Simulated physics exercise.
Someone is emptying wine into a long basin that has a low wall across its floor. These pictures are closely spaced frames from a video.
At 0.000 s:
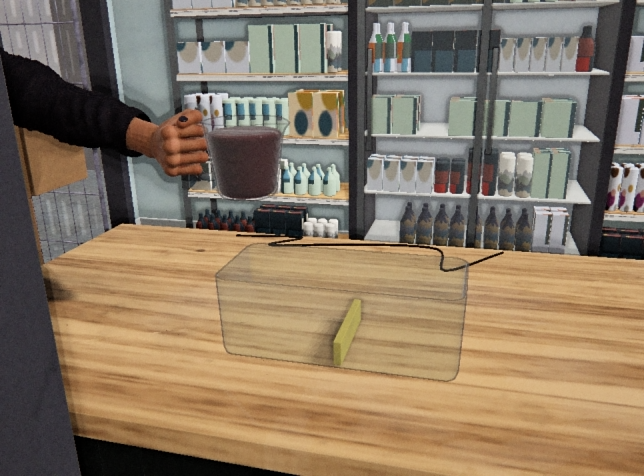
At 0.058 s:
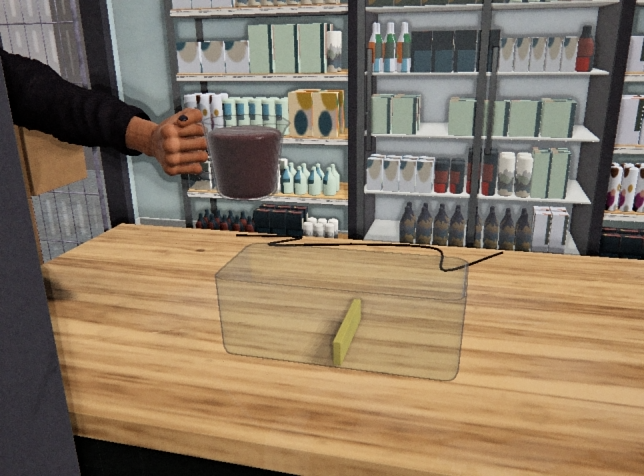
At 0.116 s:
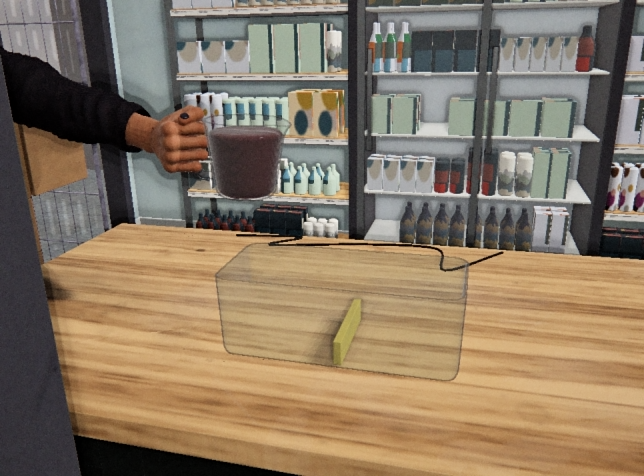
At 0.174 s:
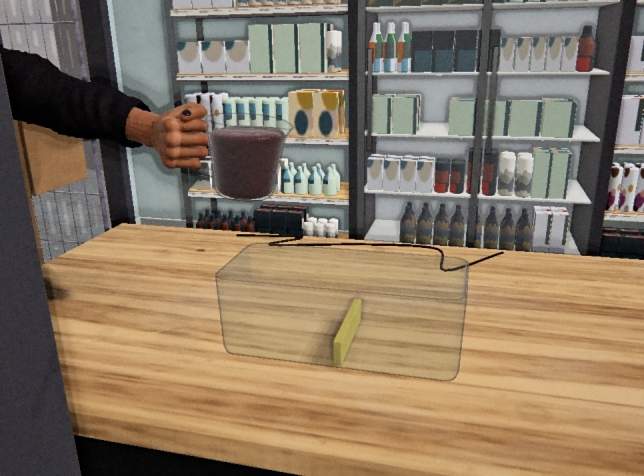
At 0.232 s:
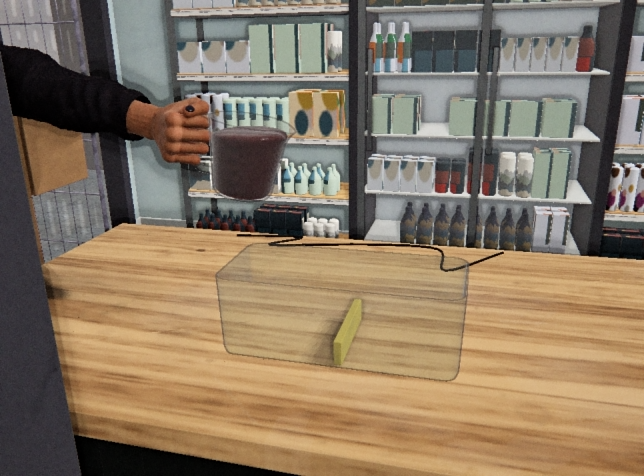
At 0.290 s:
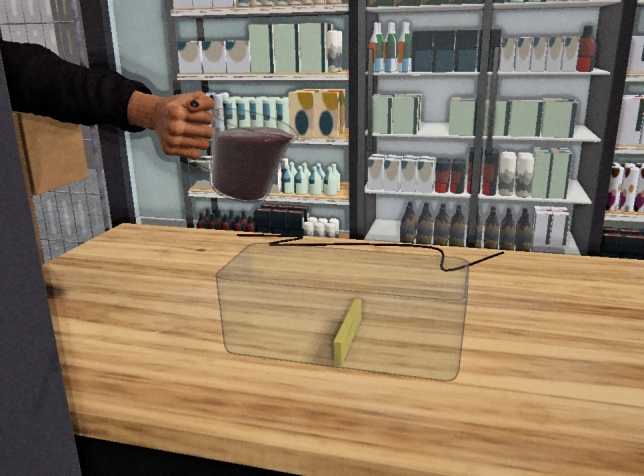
A hand holds a jug of dark liquid and tilts it slightly to the right.
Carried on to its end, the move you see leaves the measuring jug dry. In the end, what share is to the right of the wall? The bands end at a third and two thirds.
Middle band.
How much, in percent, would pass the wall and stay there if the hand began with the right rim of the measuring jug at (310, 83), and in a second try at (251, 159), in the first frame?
90 % and 5 %.
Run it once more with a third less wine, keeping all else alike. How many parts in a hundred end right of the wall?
I'd put it at some 20 %.
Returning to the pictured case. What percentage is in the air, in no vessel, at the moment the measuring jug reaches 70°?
Estimated at 25 per cent or so.
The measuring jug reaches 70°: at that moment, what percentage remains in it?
Near 65 in a hundred still remains.
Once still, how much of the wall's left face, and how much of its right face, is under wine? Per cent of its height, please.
On the left roughly 30, on the right roughly 40.
A moment on, the measuring jug is tipped part way and 67 per cent is still to pour, 3 is left of the wall and 6 right of it.
Next, the measuring jug is tipped on its side and 15 per cent is still to pour, 23 is left of the wall and 44 right of it.
Then the measuring jug is tipped right over and 0 per cent is still to pour, 48 is left of the wall and 49 right of it.
Later the measuring jug is tipped right over and 0 per cent is still to pour, 48 is left of the wall and 50 right of it.
In the end 48 per cent lies left of the wall, 50 right of it and 1 outside.
